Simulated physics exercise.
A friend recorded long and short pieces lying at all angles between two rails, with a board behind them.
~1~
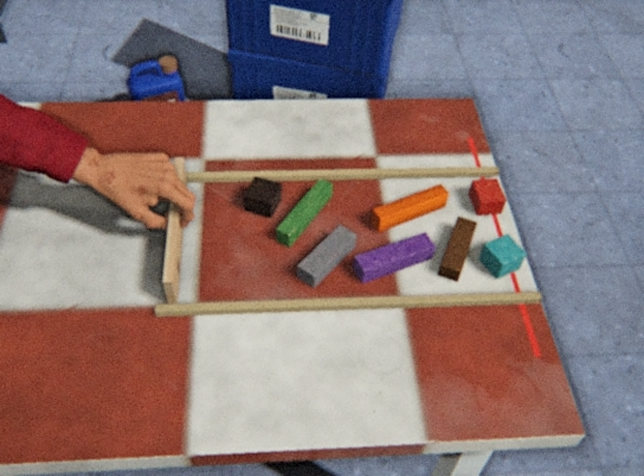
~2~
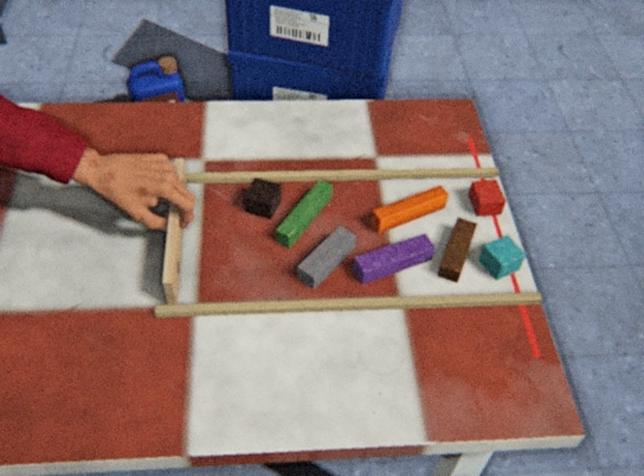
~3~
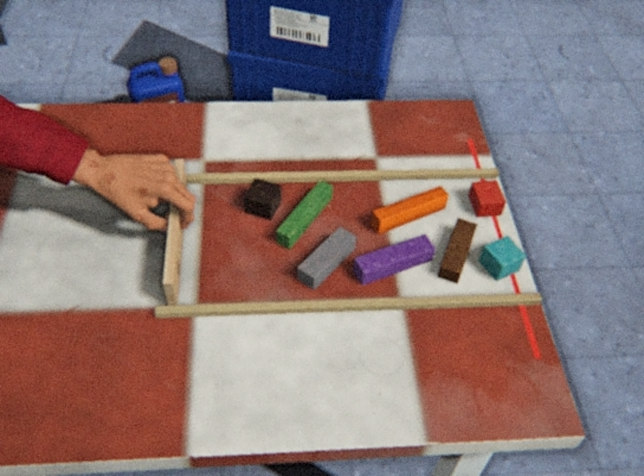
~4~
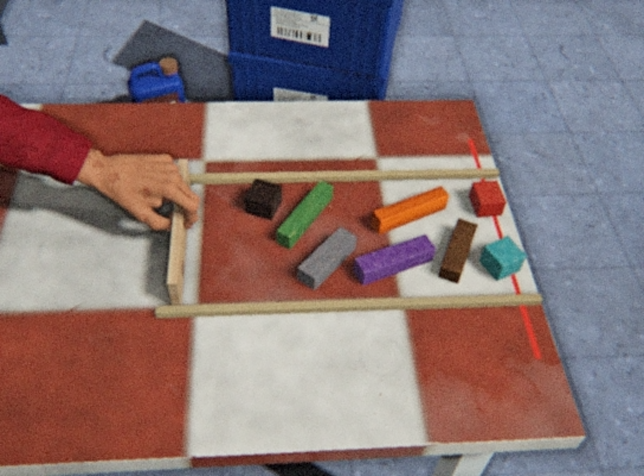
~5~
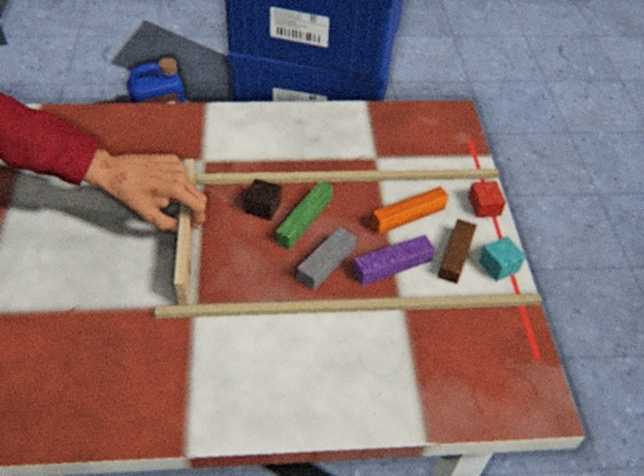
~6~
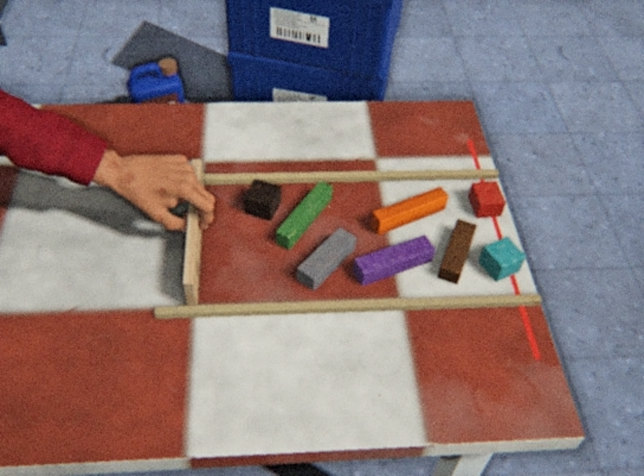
On a checkered tabletop, a hand in a red sleeve slid an upright board slightly to the right between two wooden rails, while the scattered colourful blocks and bars ahead of it stayed still.
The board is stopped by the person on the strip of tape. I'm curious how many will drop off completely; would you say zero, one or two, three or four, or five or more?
After the push, at least five have dropped.
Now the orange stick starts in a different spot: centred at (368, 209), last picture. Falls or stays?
Orange stick: Gone.
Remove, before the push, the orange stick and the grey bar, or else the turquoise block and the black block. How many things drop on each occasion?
You'd count 5 the first time and 5 the second time.
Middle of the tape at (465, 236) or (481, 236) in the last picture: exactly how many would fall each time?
Tallies in order: 4 and 5.
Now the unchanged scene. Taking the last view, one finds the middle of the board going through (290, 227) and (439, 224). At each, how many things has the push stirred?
2 and 8.
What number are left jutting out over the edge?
Tally: 1.
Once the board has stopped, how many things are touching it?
The count is 1.
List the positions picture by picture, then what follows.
The first frame shows red block (487, 197); turquoise block (502, 257); brown bar (458, 248); board (176, 228); tape (500, 233).
The second frame shows turquoise block (502, 258); black block (263, 198).
The third frame shows brown bar (458, 250); orange stick (410, 210).
The fourth frame shows red block (487, 199); grey bar (328, 258).
The fifth frame shows turquoise block (502, 259); green bar (305, 214).
The sixth frame shows red block (487, 199); turquoise block (502, 259); brown bar (458, 251); board (195, 230); tape (499, 235).
Early on, none off yet; red block at rest near (487, 199); turquoise block at rest near (502, 259); brown bar at rest near (458, 251).
A while later, none off yet; red block at rest near (490, 198); turquoise block travelled a little near (513, 262); brown bar travelled a little near (481, 253).
Finally, the number that fall off is five or more; lost, green bar, grey bar, purple bar, orange stick, brown bar, turquoise block and red block.
